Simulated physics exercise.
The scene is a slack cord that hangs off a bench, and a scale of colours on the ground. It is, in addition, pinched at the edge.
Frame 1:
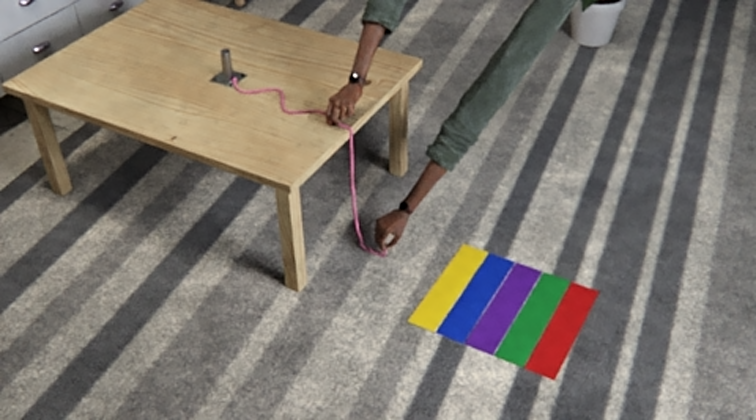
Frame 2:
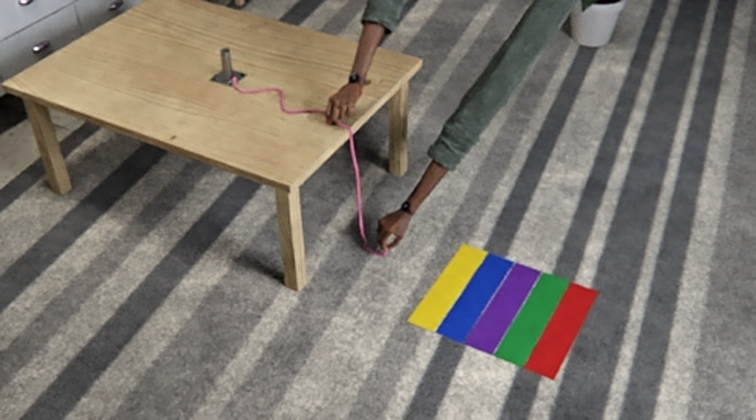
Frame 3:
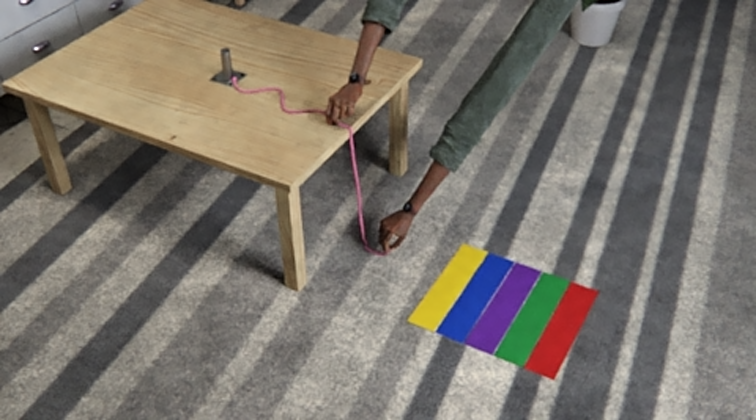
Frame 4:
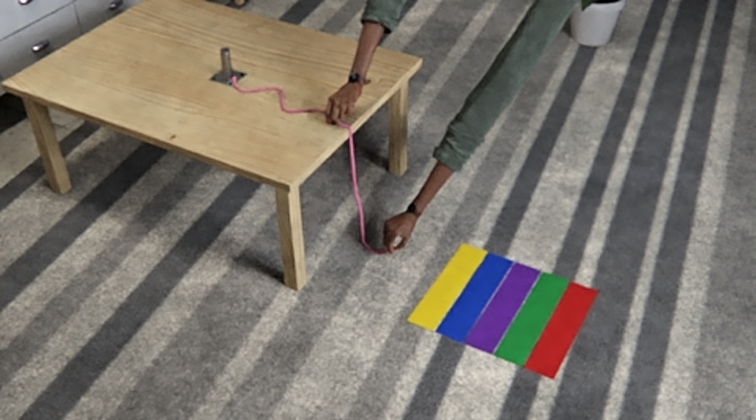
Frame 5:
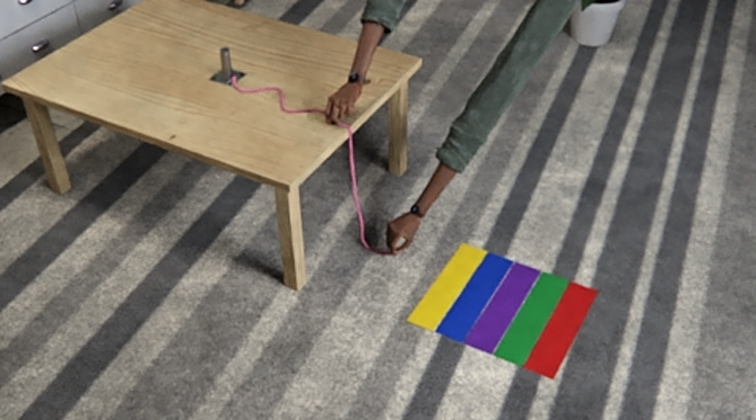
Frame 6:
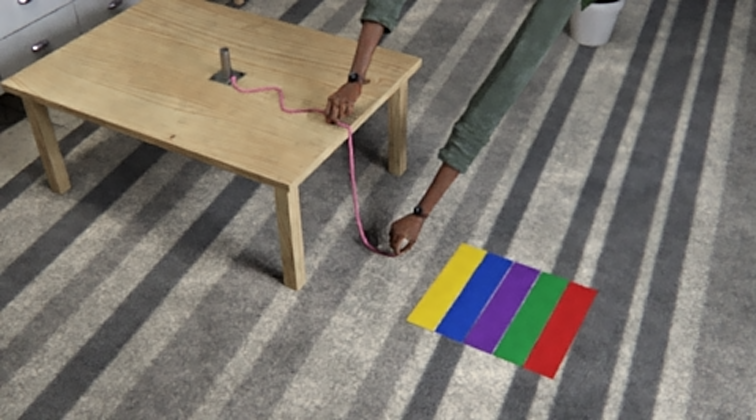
On a grey striped carpet, seen from above at an angle by an unmoving camera, a pale wooden table stands at left beside yellow, blue, purple, green and red bands on the floor. A pink cord runs from a small metal post across the tabletop and over its edge, where one hand pinches it. The other hand, low beside the bands, draws the hanging end slightly rightward.
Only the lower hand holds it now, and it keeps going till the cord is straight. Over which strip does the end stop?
Over the purple strip.
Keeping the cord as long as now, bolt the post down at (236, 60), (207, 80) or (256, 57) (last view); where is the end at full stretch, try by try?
Respectively (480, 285), (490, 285) and (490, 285).
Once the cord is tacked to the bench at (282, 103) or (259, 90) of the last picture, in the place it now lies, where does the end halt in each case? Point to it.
Per try (px): (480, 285), (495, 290).
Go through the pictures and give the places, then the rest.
The first picture shows end (385, 248); yellow (431, 312); blue (459, 323); purple (488, 334); green (518, 345); red (548, 357).
The second picture shows end (387, 249); cord through (241, 91) (282, 100) (320, 112) (352, 145) (358, 194) (363, 236).
The third picture shows end (389, 250).
The fourth picture shows end (393, 251); cord through (241, 91) (282, 99) (320, 111) (351, 144) (356, 193) (363, 235).
The fifth picture shows end (397, 252).
The sixth picture shows end (400, 253); cord through (240, 90) (282, 99) (319, 111) (350, 143) (354, 192) (363, 236).
Soon after, end near (454, 273); over yellow.
After that, end near (488, 285); over blue.
At the stop, end near (507, 293); over purple. It gets as far as the purple strip.
